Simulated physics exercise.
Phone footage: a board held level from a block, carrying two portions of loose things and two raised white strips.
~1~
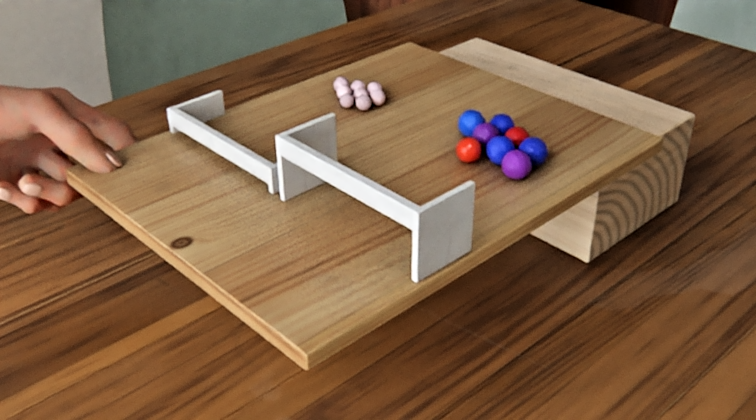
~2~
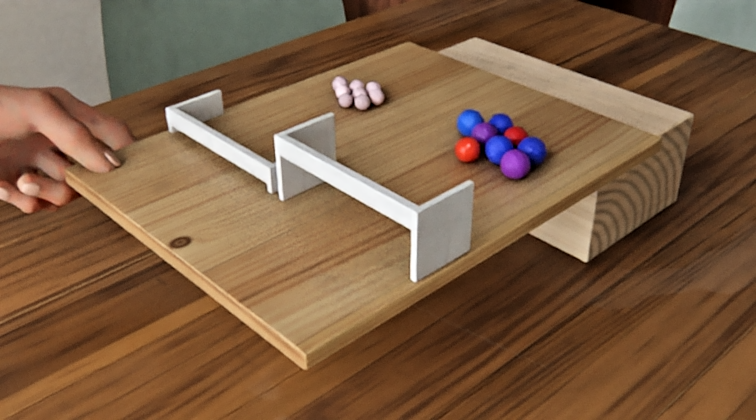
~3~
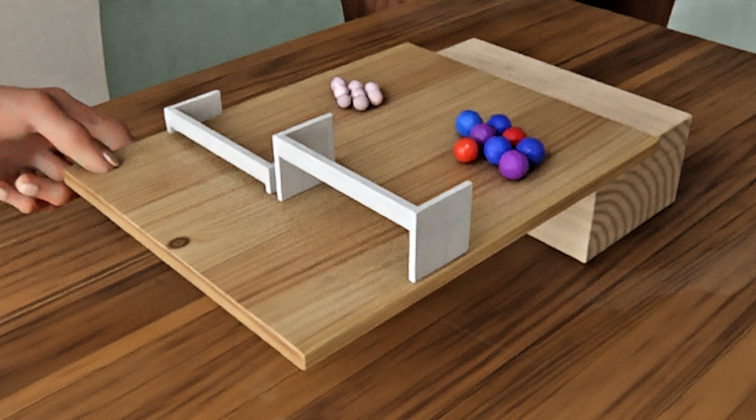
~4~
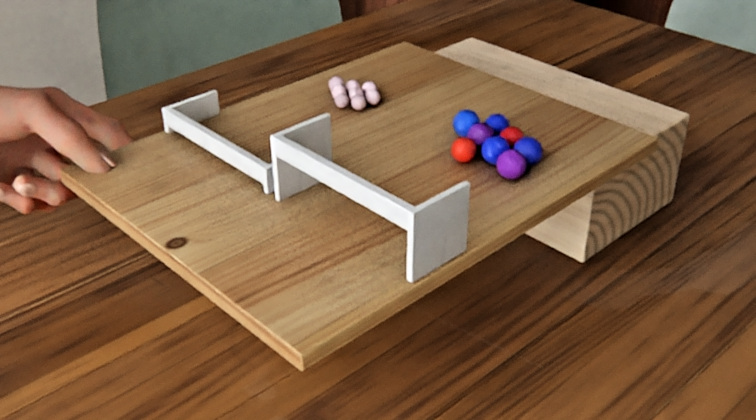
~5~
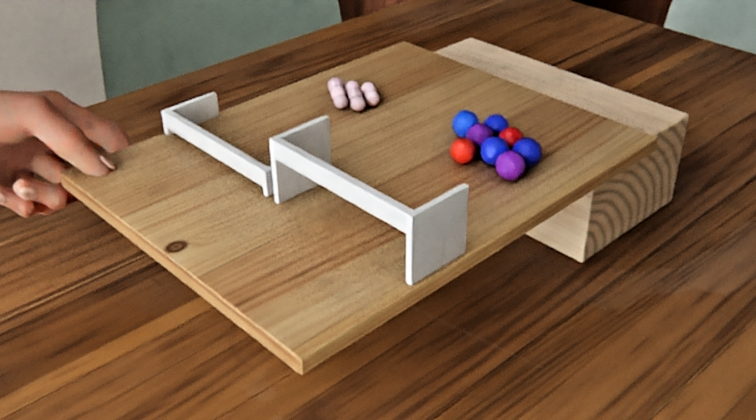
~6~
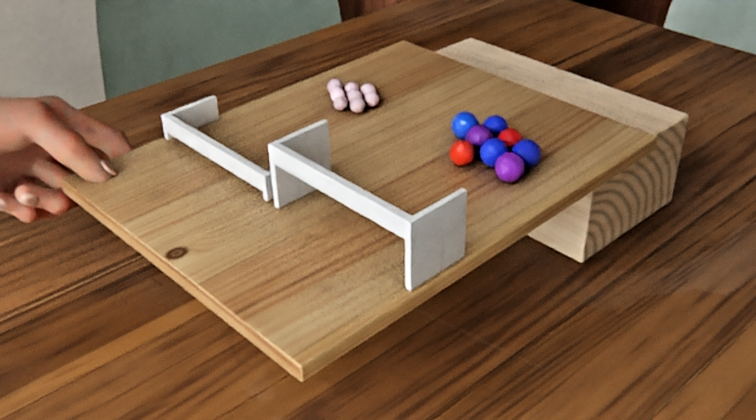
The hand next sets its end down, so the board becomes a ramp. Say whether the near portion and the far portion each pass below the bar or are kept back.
My prediction: The near portion is going to go free, the far portion is going to get hung up.
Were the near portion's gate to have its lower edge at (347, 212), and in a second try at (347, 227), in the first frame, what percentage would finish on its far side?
I'd say some 0 in a hundred the first time, then 0 in a hundred.
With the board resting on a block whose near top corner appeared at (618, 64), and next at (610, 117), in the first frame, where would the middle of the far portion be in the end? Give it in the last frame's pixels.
The middle ends up around (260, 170) the first time and around (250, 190) the second time.
Then, 0.42 s on from there, board sloping at 12°; near portion on its way down; far portion on its way down.
Then, 0.79 s on from there, board resting at 17°; near portion the whole lot past its gate; far portion has reached its gate.
In the end, board resting at 17°; near portion the whole lot past its gate; far portion gathered behind its gate.
